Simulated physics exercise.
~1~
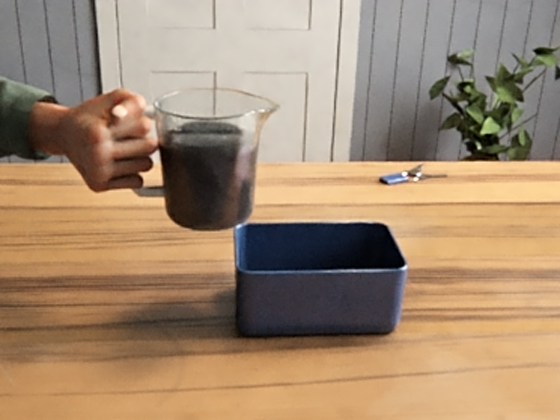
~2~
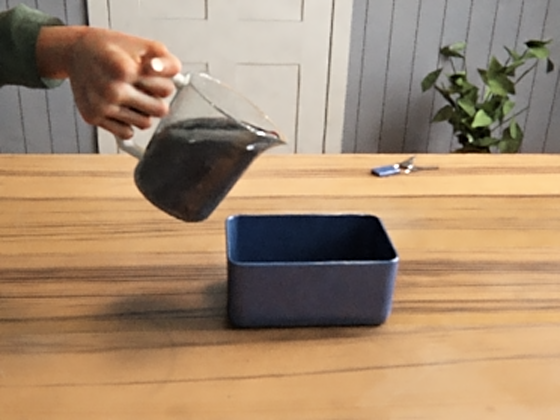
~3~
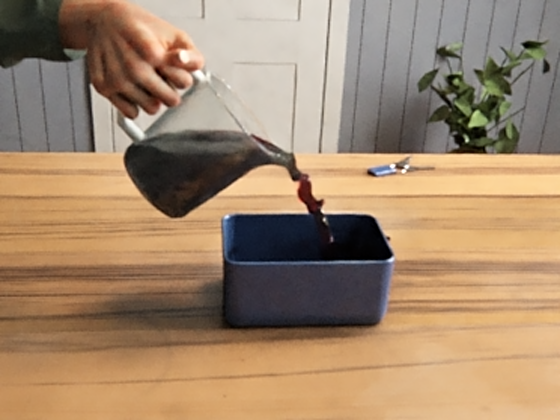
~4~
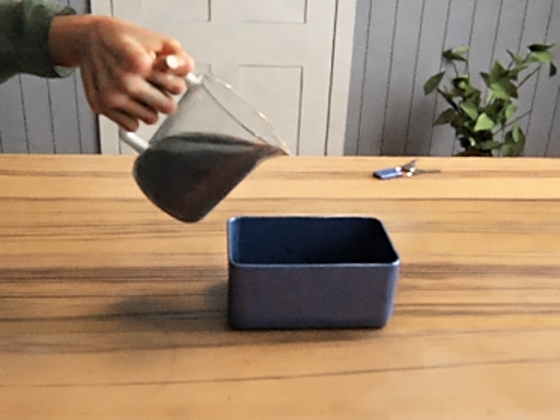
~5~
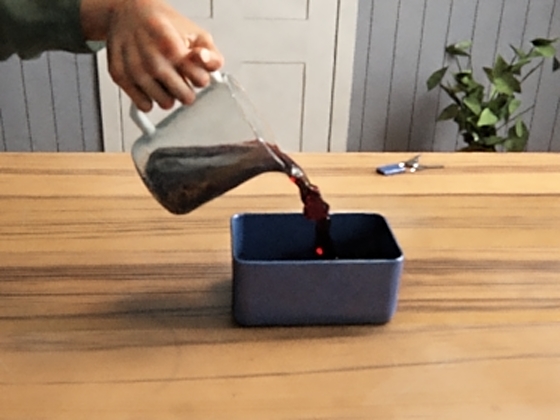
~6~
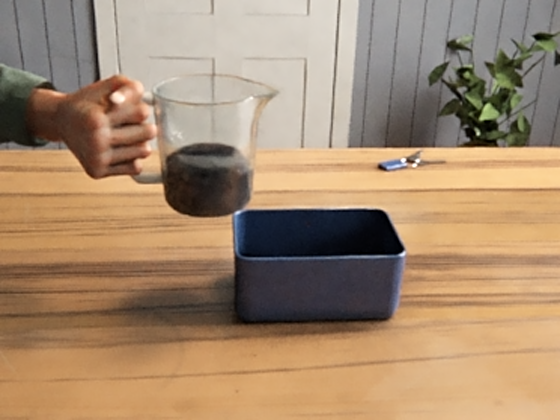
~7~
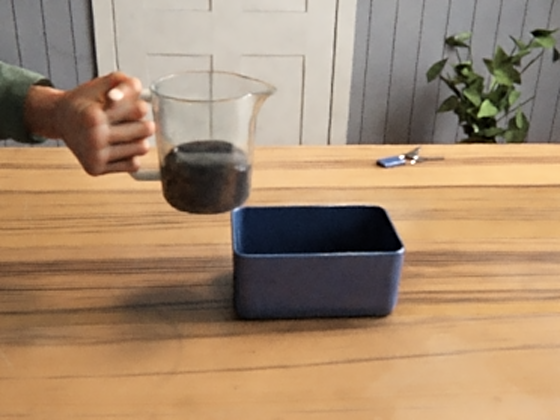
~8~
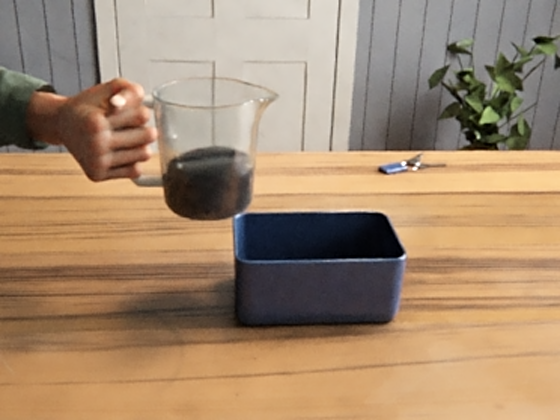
A glass pitcher of dark wine, held by a hand at the left, hovers level above a wooden table beside an empty dark blue food box. The hand tips the pitcher smoothly to the right until a thin reddish stream runs from its spout into the box. It then eases the pitcher back and the stream stops. Next it tilts the pitcher forward again, further than before, and wine pours into the box a second time. Finally the hand turns the pitcher upright and holds it nearly still, with less wine left inside and none visible on the table.
